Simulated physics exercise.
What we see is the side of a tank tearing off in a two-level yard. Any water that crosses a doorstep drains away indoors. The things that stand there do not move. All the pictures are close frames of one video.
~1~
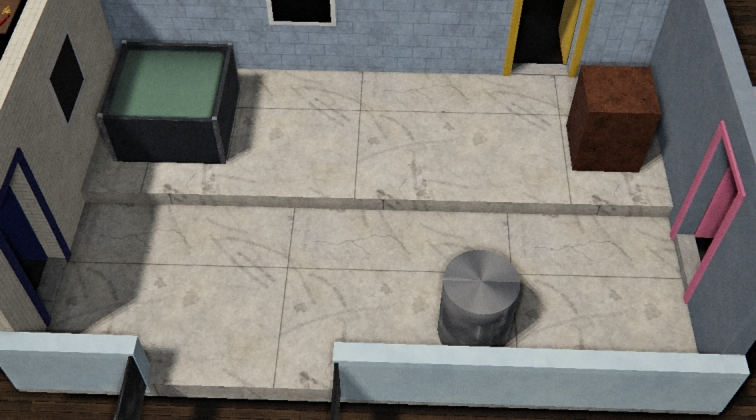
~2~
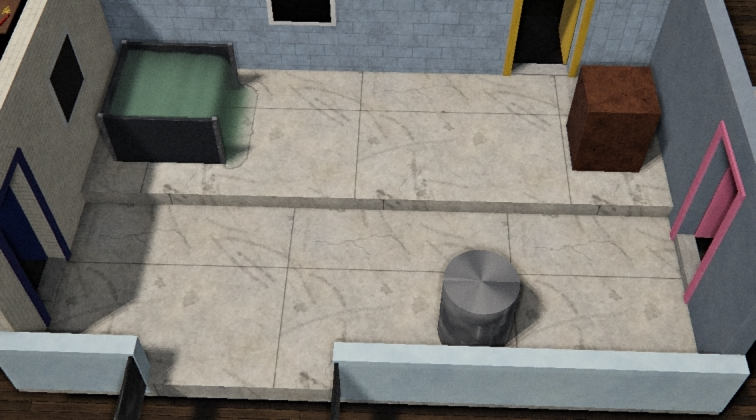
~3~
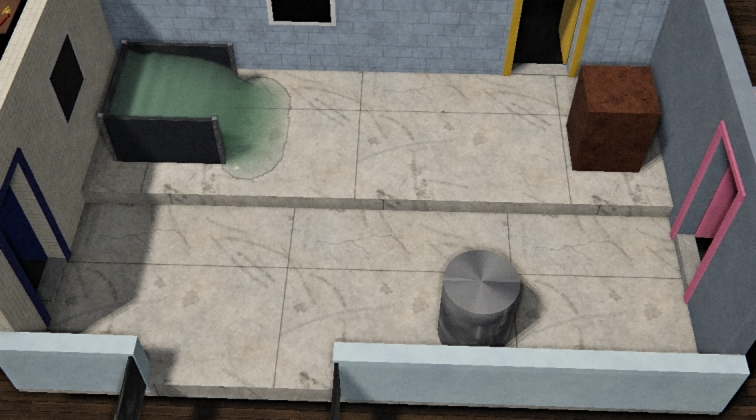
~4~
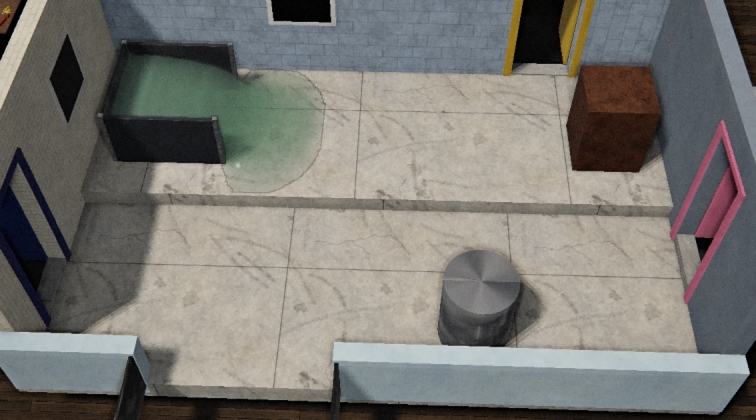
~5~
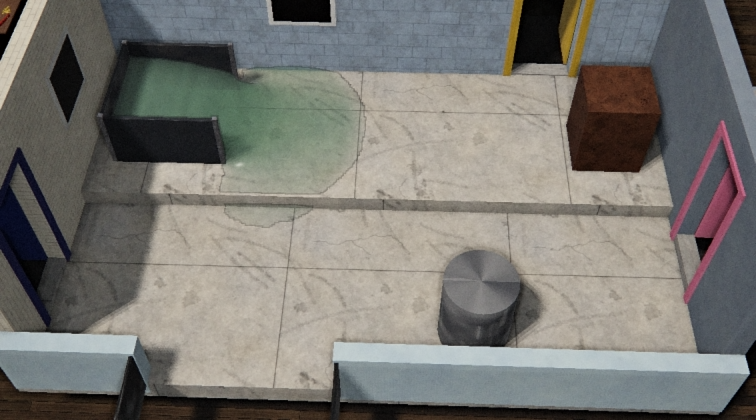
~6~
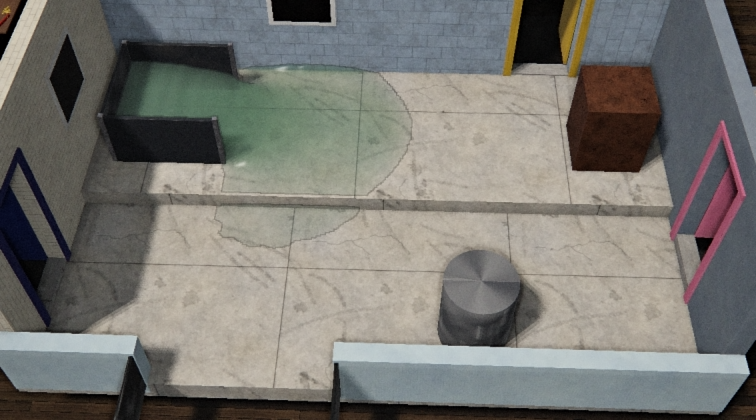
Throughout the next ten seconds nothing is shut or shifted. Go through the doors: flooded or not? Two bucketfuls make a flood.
Yellow door: Flooded. Blue door: Not flooded. Pink door: Not flooded.
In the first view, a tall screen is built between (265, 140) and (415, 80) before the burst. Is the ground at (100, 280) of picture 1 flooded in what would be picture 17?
Spared.
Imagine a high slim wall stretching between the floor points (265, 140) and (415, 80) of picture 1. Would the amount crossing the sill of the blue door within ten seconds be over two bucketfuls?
Result - blue door remains within limits.
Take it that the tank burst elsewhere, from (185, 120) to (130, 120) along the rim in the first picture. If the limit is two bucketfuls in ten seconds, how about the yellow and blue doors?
Looking at each: The yellow door admits less, while the blue door admits more.
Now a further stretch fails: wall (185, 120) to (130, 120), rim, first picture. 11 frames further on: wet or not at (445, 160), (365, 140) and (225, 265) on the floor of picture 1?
Untouched, untouched, soaked.
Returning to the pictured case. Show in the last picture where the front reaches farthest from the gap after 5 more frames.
Best guess: Near (572, 111).
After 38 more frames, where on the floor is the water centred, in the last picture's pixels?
Centre of mass: Roughly (485, 228).
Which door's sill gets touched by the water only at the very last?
The blue door.
A moment on, water covers 40 % of the floor; the yellow door wet at the sill, nothing in, the blue door not reached, the pink door not reached.
Next, water covers 60 % of the floor; the yellow door under two buckets in, the blue door not reached, the pink door not reached.
Then, water covers 65 % of the floor; the yellow door under two buckets in, the blue door not reached, the pink door under two buckets in.
Later, water covers 70 % of the floor; the yellow door over two buckets in, the blue door not reached, the pink door under two buckets in.
In the end, water covers 90 % of the floor; the yellow door over two buckets in, the blue door wet at the sill, nothing in, the pink door under two buckets in.
